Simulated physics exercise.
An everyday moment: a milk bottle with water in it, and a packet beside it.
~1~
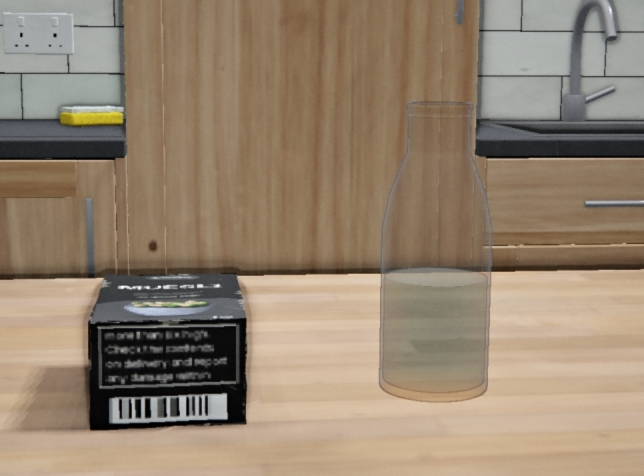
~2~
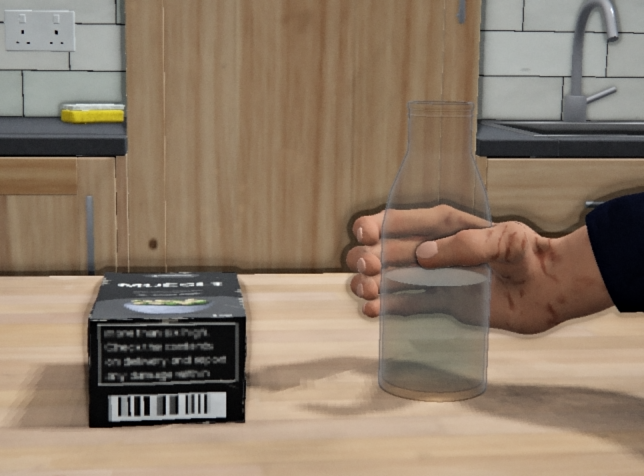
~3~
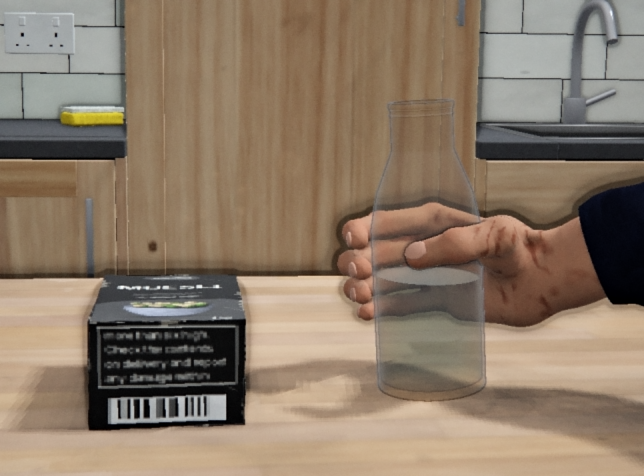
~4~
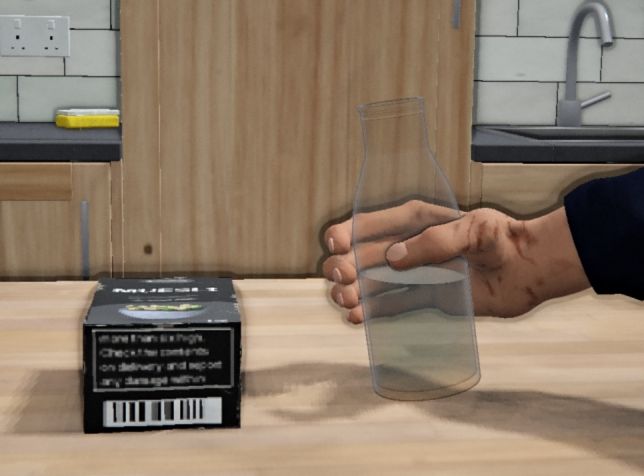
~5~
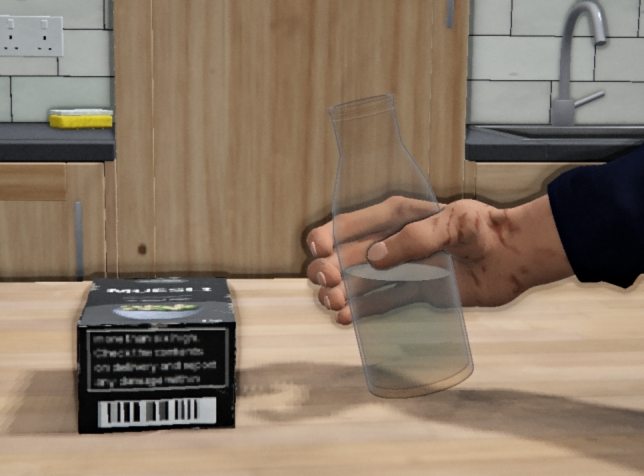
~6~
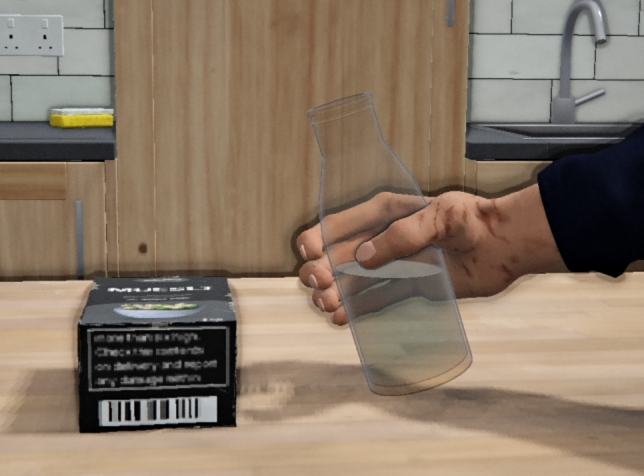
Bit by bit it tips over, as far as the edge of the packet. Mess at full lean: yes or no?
No.
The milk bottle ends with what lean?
It comes to rest about 55 degrees from the vertical.
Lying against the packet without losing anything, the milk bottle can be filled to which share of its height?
I'd say somewhere near 85 per cent.
Soon after, the milk bottle leans by about 35°; nothing has left it.
Later, the milk bottle leans by about 50°; nothing has left it.
In the end, the milk bottle leans by about 55°, against the packet; nothing has left it.
